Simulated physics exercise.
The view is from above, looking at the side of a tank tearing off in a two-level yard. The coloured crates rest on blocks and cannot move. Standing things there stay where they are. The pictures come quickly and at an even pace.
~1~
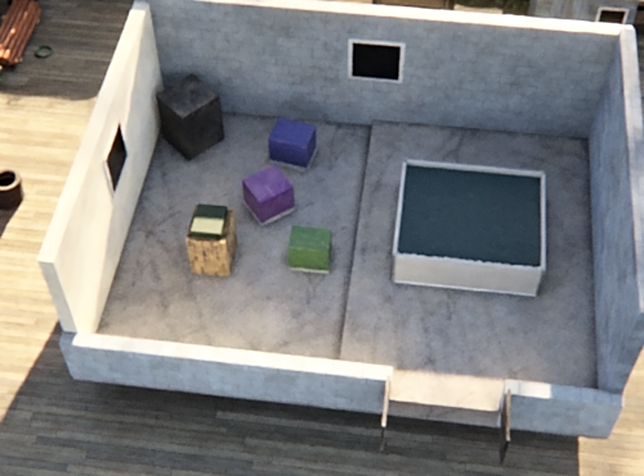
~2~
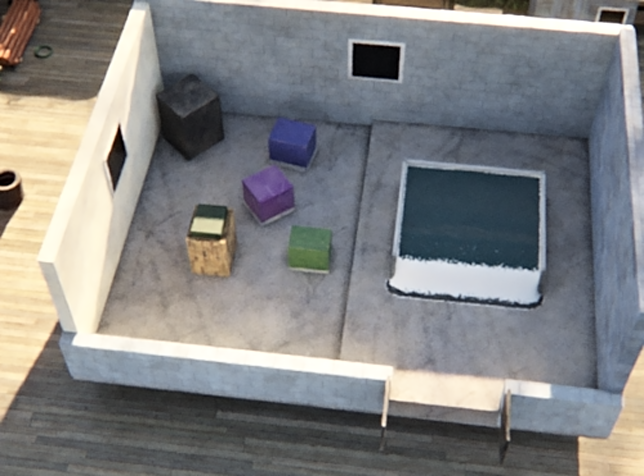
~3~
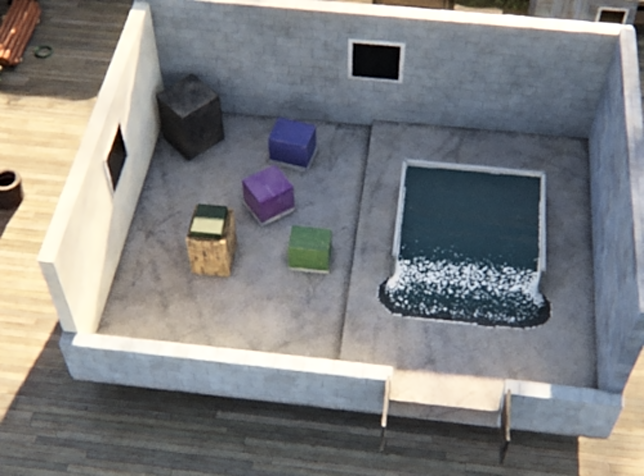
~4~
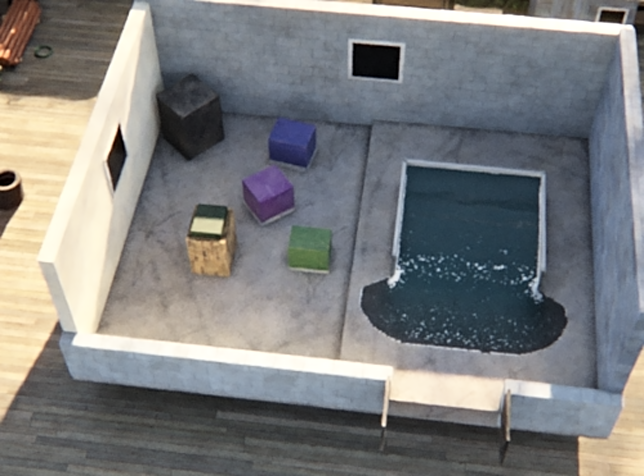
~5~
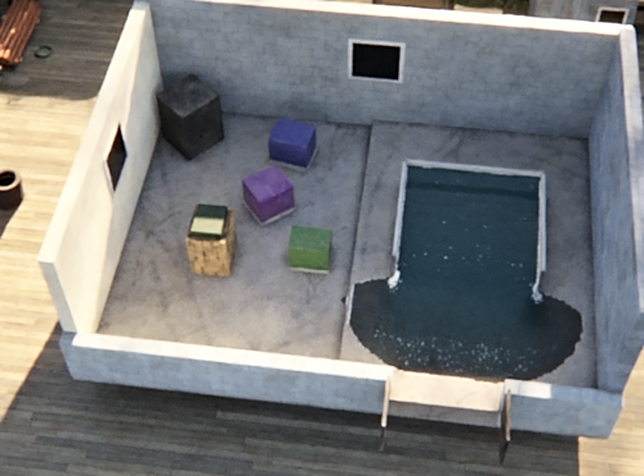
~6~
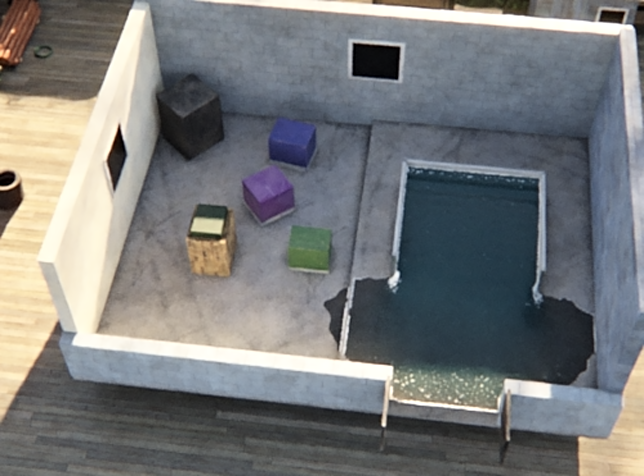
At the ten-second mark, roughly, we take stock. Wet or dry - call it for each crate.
Calls: Green crate - dry; purple crate - dry; blue crate - dry.
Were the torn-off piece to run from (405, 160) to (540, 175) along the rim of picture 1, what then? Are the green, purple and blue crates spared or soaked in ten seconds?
Going through them, the green gets reached, the purple gets reached and the blue gets reached.
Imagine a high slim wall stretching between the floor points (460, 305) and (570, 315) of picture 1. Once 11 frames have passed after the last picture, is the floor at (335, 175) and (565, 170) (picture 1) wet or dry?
In order, I'd call them bare and inundated.
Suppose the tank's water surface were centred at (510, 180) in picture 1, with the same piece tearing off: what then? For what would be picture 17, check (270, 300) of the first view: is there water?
Untouched.
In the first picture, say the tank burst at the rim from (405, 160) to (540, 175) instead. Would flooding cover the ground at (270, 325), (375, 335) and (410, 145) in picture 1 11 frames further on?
Obs. 1: Moisture-free; obs. 2: Moisture-free; obs. 3: Sodden.
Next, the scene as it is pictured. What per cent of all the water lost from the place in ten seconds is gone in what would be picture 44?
Estimated share: Close to 90 %.
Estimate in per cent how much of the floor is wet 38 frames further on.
Close to 60 percent, by my reckoning.
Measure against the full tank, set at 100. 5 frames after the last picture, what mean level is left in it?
I'd put it close to 52 percent.
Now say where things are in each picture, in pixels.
The first picture shows still water in the water tank at (471, 216).
In the second picture, the front is at (537, 302), out from the gap at (465, 279).
In the third picture, the front is at (544, 315), out from the gap at (465, 280).
In the fourth picture, the front is at (556, 332), out from the gap at (465, 280).
In the fifth picture, water pours out at (465, 280) and has run to (361, 333).
In the sixth picture, water pours out at (465, 280) and has run to a hidden place.
A moment on, water covers 25 % of the floor; the green crate not reached, the purple crate not reached, the blue crate not reached.
Next, water covers 25 % of the floor; the green crate not reached, the purple crate not reached, the blue crate not reached.
Then, water covers 45 % of the floor; the green crate not reached, the purple crate not reached, the blue crate not reached.
Later, water covers 60 % of the floor; the green crate water round its plinth, the purple crate water round its plinth, the blue crate not reached.
In the end, water covers 90 % of the floor; the green crate stayed above the water, the purple crate stayed above the water, the blue crate stayed above the water.
